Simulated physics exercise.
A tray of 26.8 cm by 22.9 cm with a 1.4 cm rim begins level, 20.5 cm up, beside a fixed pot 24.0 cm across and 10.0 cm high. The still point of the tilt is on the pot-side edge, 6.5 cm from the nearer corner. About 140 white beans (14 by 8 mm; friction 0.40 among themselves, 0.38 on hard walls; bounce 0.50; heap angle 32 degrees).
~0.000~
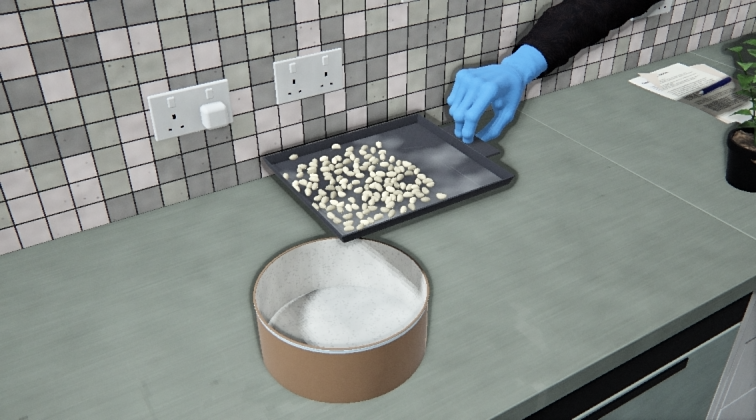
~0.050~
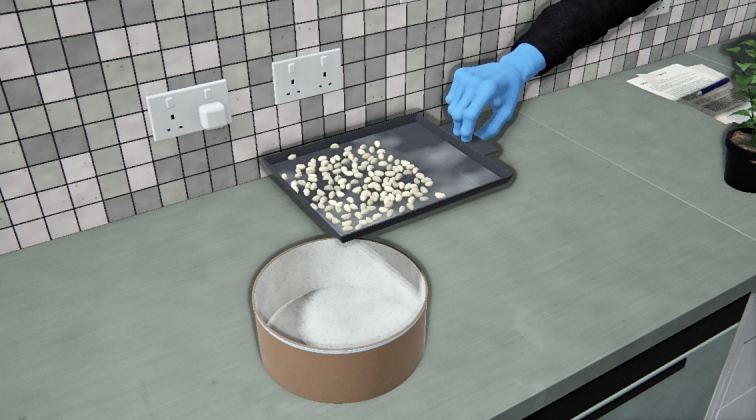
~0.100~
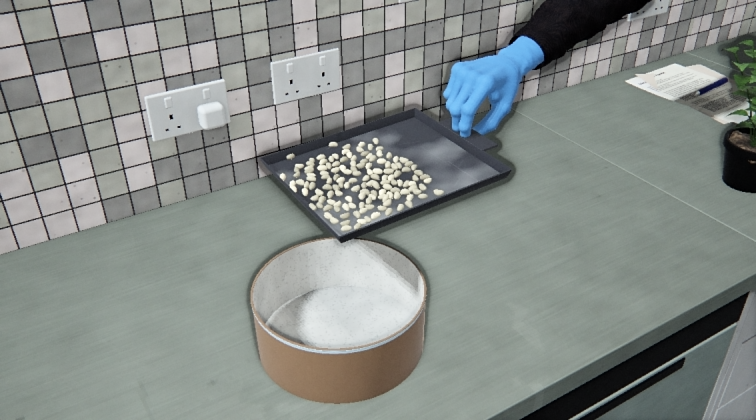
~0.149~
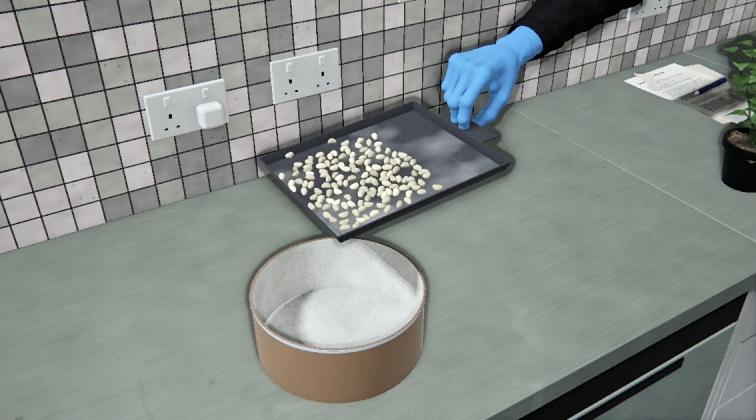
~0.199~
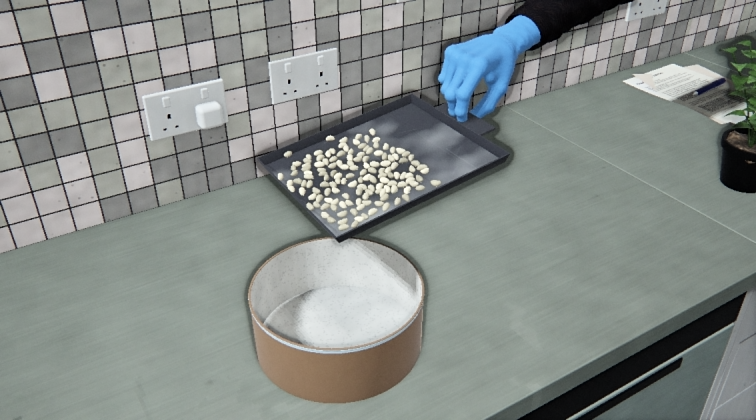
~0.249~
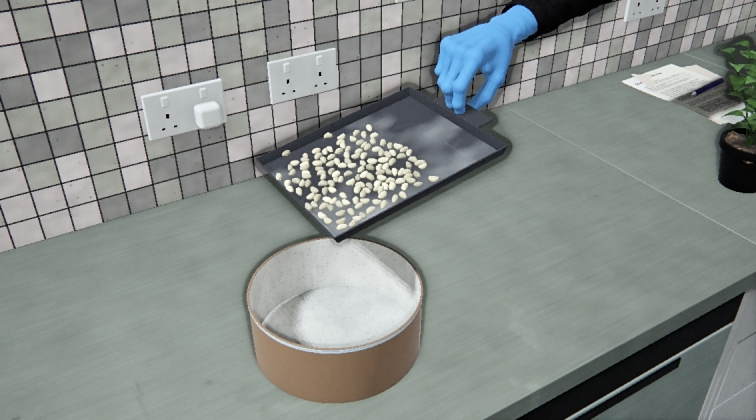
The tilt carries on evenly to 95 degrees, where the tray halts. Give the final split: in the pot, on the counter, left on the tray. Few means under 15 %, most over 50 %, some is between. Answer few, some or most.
In the pot: Most; on the counter: Some; left on the tray: Few.
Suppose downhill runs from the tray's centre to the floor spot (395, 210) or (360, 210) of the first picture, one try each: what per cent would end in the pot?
Some 100 and 100 per cent.
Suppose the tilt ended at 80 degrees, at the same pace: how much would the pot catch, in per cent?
In that case some 65 per cent.
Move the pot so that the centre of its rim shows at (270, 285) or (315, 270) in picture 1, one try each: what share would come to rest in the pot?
About 95 and 90 per cent.
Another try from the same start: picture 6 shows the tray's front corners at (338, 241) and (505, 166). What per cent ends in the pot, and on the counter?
Pot 100, counter 0.
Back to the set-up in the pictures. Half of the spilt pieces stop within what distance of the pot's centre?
About 20 cm.
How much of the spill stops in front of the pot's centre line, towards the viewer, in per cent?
Roughly 0 per cent.
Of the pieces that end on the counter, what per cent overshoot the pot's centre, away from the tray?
Some 90 per cent.
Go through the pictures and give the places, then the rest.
The first picture shows tray tilt 0 degrees, front corners at (344, 233) and (509, 175); middle of the pieces at (356, 182); pot at (342, 287).
The second picture shows tray tilt 1 degrees, front corners at (342, 234) and (508, 174); middle of the pieces at (354, 182).
The third picture shows tray tilt 2 degrees, front corners at (341, 234) and (507, 169); middle of the pieces at (353, 180).
The fourth picture shows tray tilt 5 degrees, front corners at (339, 234) and (506, 161), lowest corner left back; middle of the pieces at (352, 178).
The fifth picture shows tray tilt 8 degrees, front corners at (338, 234) and (504, 153), lowest corner left back; middle of the pieces at (350, 176).
The sixth picture shows tray tilt 11 degrees, front corners at (336, 234) and (502, 146), lowest corner left back; middle of the pieces at (348, 173); pot at (335, 287). The tray's pace is about 55 degrees a second.
After 0.95 s, tilt 50 degrees; the tray holds 100 %, the pot 0 %.
After 1.41 s, tilt 76 degrees; the tray holds 65 %, the pot 10 %.
Then, at 1.95 s, tilt 95 degrees; the tray holds 0 %, the pot 65 %.
By 2.8 s all is still; pot 65 %, counter 35 %, tray 0 %.
